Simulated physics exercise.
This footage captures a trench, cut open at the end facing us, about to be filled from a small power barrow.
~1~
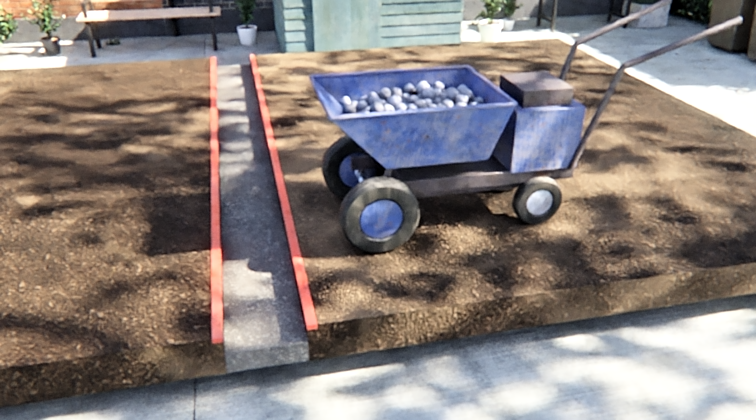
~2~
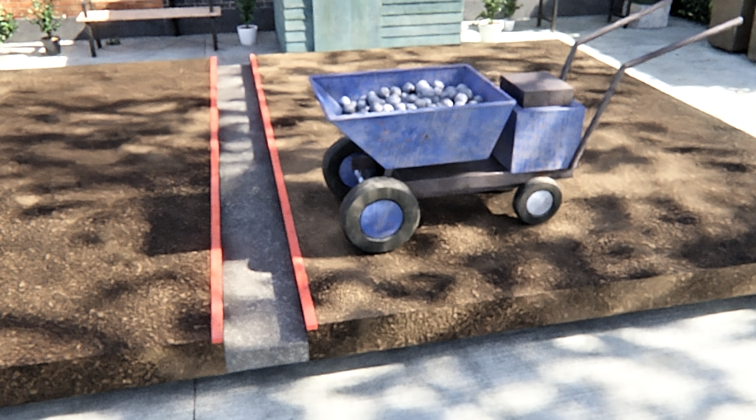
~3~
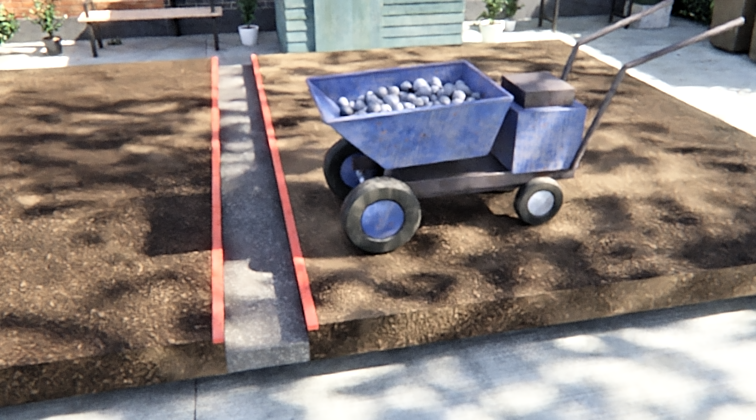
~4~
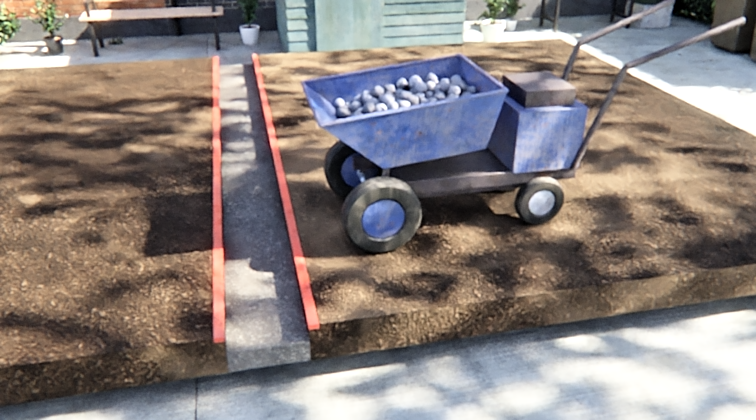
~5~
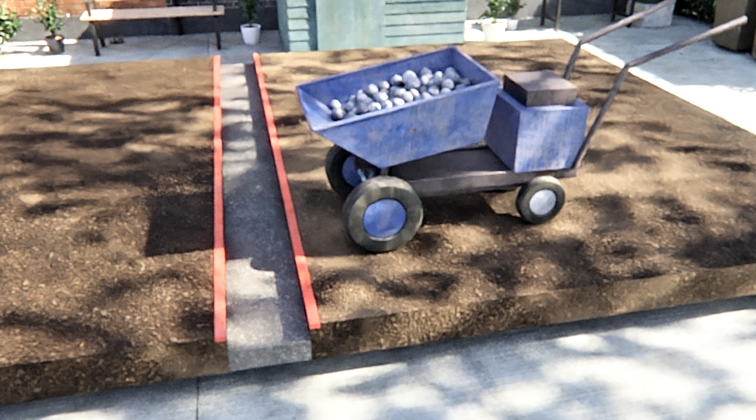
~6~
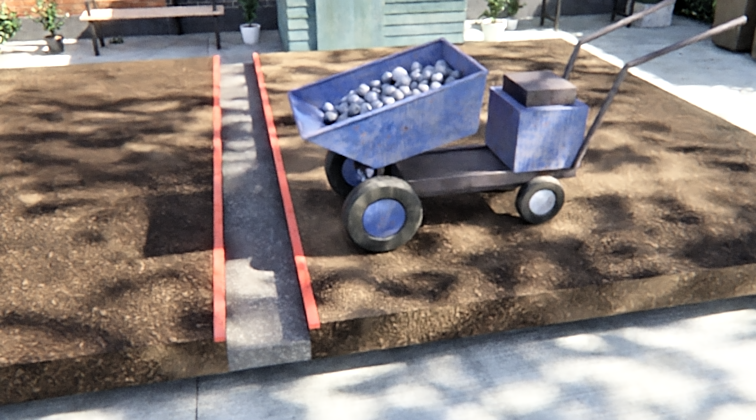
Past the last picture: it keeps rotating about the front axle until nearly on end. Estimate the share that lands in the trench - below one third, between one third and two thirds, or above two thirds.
My guess is the trench keeps one to two thirds of it.
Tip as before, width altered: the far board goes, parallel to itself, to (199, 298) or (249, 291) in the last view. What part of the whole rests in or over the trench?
Roughly 80 per cent, then roughly 20 per cent.
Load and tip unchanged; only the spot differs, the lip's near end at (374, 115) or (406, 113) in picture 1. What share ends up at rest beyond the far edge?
First spot: 0 %, second spot: 0 %.
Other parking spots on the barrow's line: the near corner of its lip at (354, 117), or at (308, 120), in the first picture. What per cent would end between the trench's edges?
70 and 30 in a hundred, in that order.
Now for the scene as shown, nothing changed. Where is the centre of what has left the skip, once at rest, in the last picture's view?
Close to (234, 232) in the last view.
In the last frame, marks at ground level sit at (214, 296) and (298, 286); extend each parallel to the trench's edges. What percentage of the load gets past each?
About 20 and 80 %.
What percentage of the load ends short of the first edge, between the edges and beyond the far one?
Estimates - short: 0 in a hundred, between: 60 in a hundred, beyond: 25 in a hundred.
Soon, skip tipped steeply; all in the skip.
A while on, skip tipped steeply; most in the skip; a small part in or heaped over the trench; a stray few beyond it; a stray few falling.
Towards the end, skip tipped right over; about a quarter in the skip; about half in or heaped over the trench; about a quarter beyond it.
Finally, skip tipped right over; a small part in the skip; about half in or heaped over the trench; about a quarter beyond it.
